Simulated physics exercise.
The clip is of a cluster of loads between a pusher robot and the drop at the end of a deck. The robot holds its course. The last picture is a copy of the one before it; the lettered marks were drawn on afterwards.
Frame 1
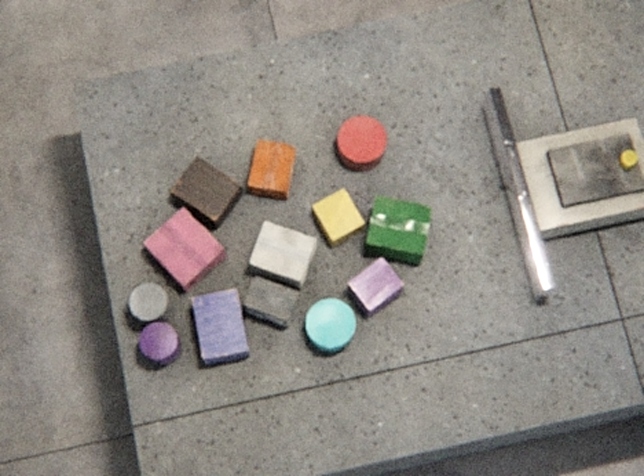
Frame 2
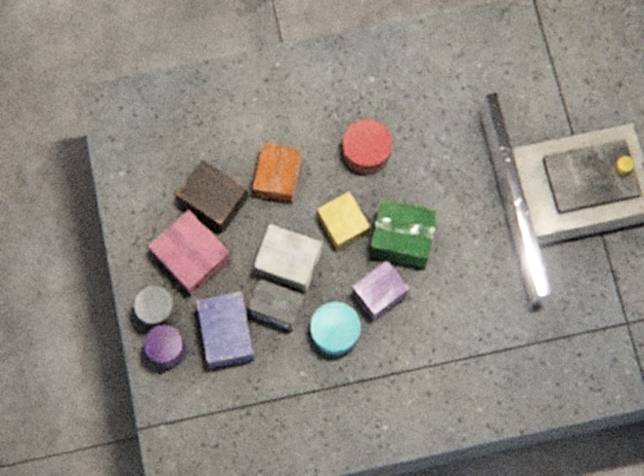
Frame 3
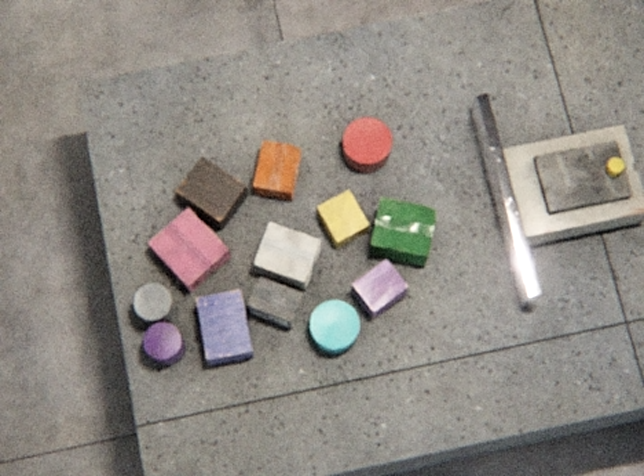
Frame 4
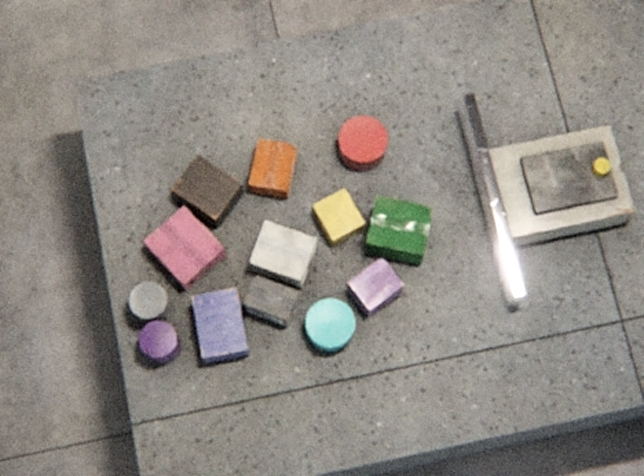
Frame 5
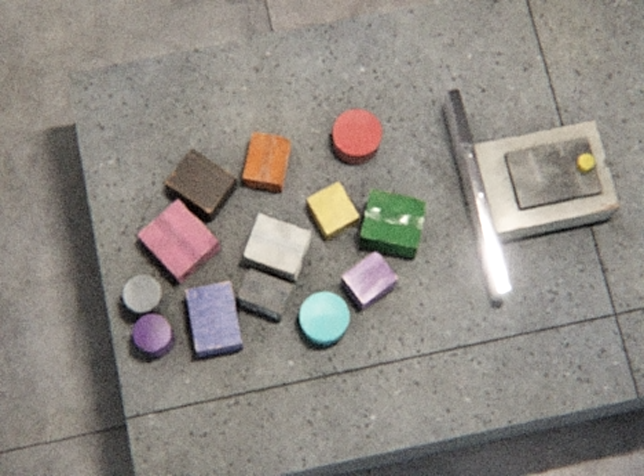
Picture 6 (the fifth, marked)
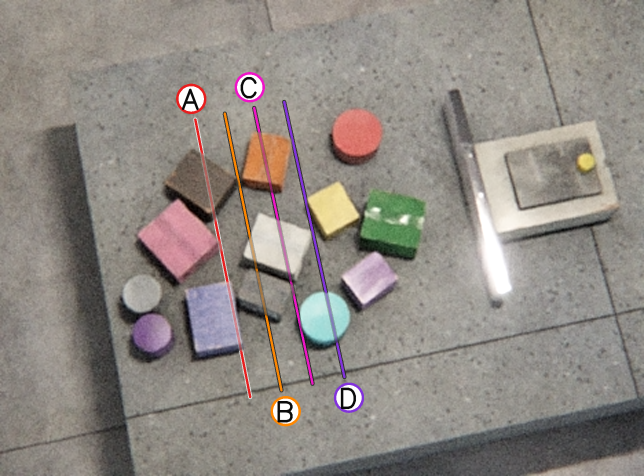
A pale robot with a long pusher bar creeping left across a grey slab towards a cluster of coloured blocks and discs.
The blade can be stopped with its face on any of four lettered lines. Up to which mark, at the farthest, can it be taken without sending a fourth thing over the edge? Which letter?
The farthest such stop is A.
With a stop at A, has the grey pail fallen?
Yes.
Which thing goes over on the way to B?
The purple canister goes over.
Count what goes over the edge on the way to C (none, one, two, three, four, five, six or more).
In all, none.
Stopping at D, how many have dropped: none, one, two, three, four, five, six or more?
By then, none.
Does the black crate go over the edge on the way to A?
No.
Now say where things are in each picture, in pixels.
Grey pail (151, 305); black crate (208, 192); turquoise pail (331, 326), in the first frame.
Robot (586, 177); green box (404, 234), in the second frame.
Robot (577, 178); blue crate (225, 327), in the third frame.
Robot (562, 179); red pail (363, 144), in the fourth frame.
Robot (547, 174); purple canister (154, 336); grey parcel (266, 295); purple crate (370, 281), in the fifth frame.
On the marked copy, A at (222, 254); B at (252, 248); C at (282, 242); D at (313, 235).
Following A. Soon after the start, robot (456, 193); red pail (336, 142); purple crate (367, 286).
Later, robot (364, 211); pink box (143, 250); blue crate (193, 329).
In the end, robot (294, 226); purple canister over the edge; grey pail over the edge; three fallen.
As for the rest, B is within the limit but short; C is within the limit but short; D is within the limit but short.
